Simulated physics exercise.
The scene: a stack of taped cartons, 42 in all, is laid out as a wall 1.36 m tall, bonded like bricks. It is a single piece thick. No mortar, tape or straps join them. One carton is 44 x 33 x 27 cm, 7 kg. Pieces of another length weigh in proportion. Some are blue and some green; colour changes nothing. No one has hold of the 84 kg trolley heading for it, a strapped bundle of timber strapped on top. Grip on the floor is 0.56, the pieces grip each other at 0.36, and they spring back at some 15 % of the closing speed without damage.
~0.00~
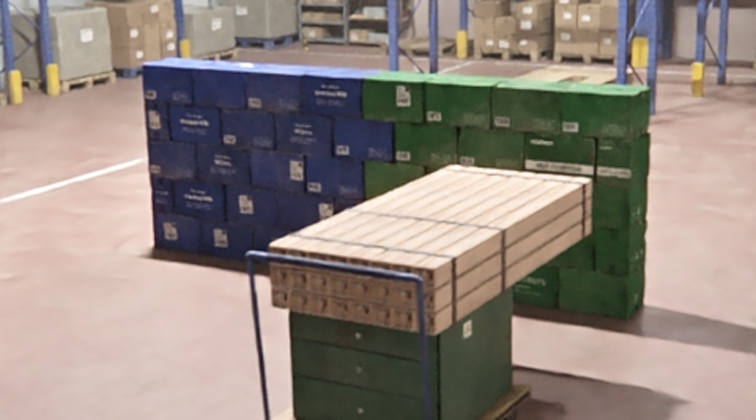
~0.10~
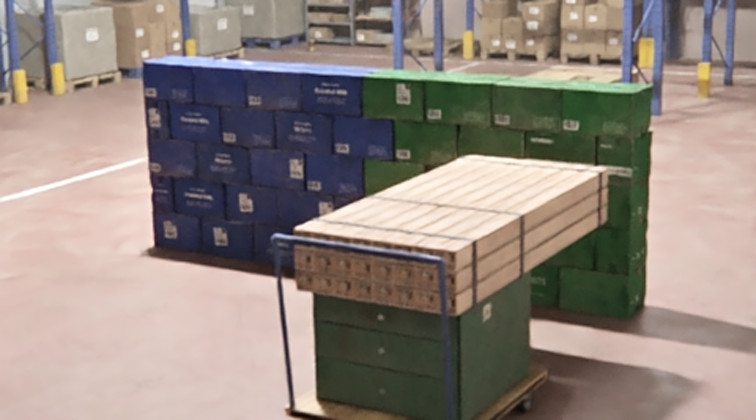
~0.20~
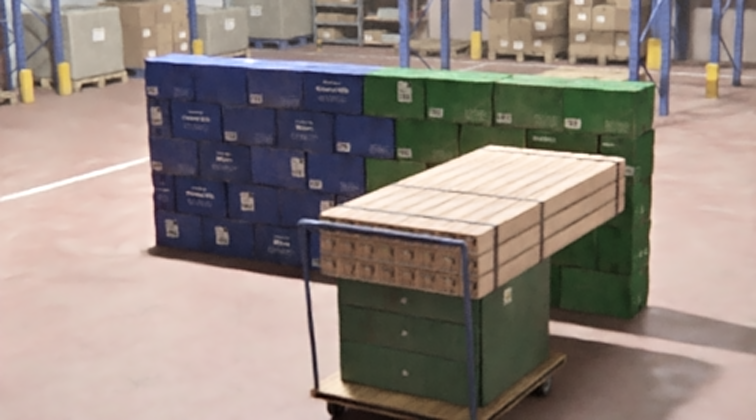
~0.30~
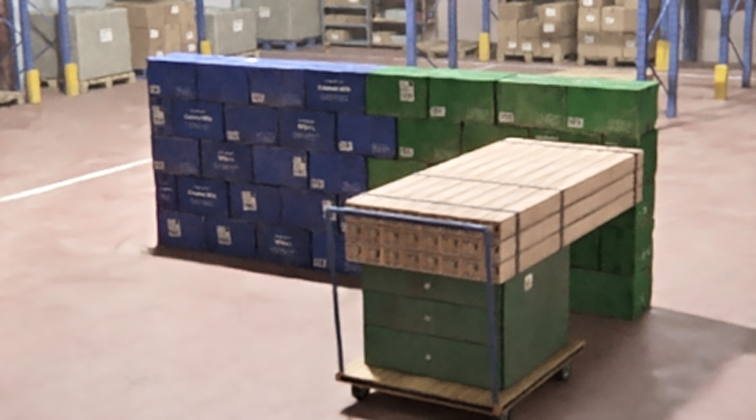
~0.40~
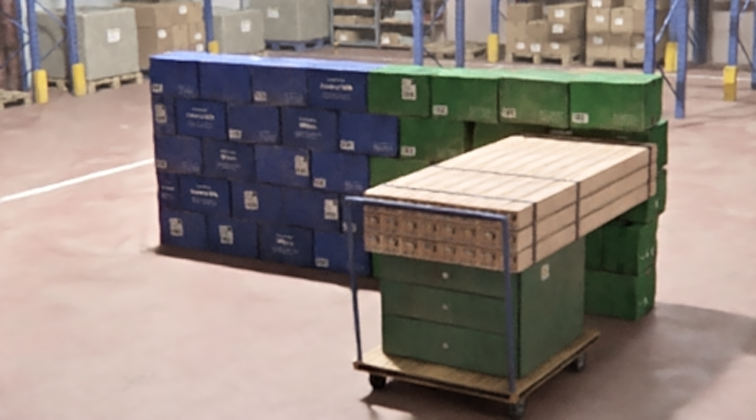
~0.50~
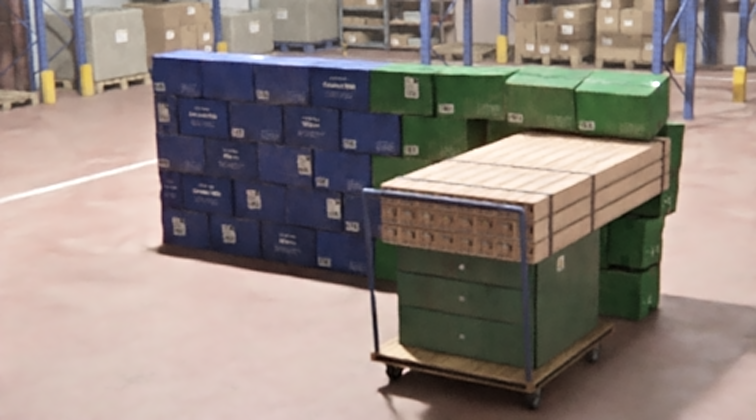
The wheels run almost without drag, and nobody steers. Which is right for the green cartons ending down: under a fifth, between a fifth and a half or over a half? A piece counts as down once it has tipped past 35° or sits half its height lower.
Ending down: Between a fifth and a half.
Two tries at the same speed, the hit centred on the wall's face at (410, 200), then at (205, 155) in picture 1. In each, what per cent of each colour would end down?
Blue 30 then 50, green 60 then 0 per cent.
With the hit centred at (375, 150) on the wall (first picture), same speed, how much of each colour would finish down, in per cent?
In that case blue 20, green 40 per cent.
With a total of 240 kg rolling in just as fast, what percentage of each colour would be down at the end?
Then blue 0, green 40 per cent.
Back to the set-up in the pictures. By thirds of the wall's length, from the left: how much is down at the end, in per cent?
In per cent: Left 0, middle 0, right 50.
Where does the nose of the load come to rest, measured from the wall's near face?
Some 115 cm beyond.
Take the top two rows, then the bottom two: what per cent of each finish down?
From the top 20, from the bottom 10 per cent.
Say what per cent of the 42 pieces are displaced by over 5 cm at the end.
It is 30 per cent.
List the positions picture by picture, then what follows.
In the first frame (places mark the middle of the side facing us; the camera moves round a little), load (588, 198) 76 cm short of the wall; top green carton (596, 115); top blue carton (218, 88); nothing disturbed.
In the second frame, load (604, 186) 51 cm short of the wall; top green carton (596, 114).
In the third frame, load (622, 176) 27 cm short of the wall; top green carton (598, 112).
In the fourth frame, load (640, 167) 37 mm short of the wall; top green carton (601, 111).
In the fifth frame, load (654, 161) 14 cm into the wall's line; top green carton (606, 105) shifted 31 mm; 6 disturbed, none down.
In the sixth frame, load (667, 155) 29 cm into the wall's line; top green carton (612, 115) leaning 13°; top blue carton (227, 80); 9 disturbed, none down.
After 0.66 s, load 51 cm past the wall's line, still rolling; 4 of the 20 green cartons down (4 of 42 in all colours); top green carton leaning 14°.
After 0.92 s, load 83 cm past the wall's line, still rolling; 6 of the 20 green cartons down (6 of 42 in all colours); top green carton 57 mm lower.
After 1.34 s, load 1.13 m past the wall's line, still rolling; 7 of the 20 green cartons down (7 of 42 in all colours); top green carton 58 mm lower.
At rest (2.9 s), load 1.17 m past the wall's line, stopped; 7 of the 20 green cartons down (7 of 42 in all colours); top green carton 58 mm lower; top blue carton unmoved. That is 35 per cent. As the last picture would show them, middles, top green carton near (688, 95), top blue carton near (242, 77).
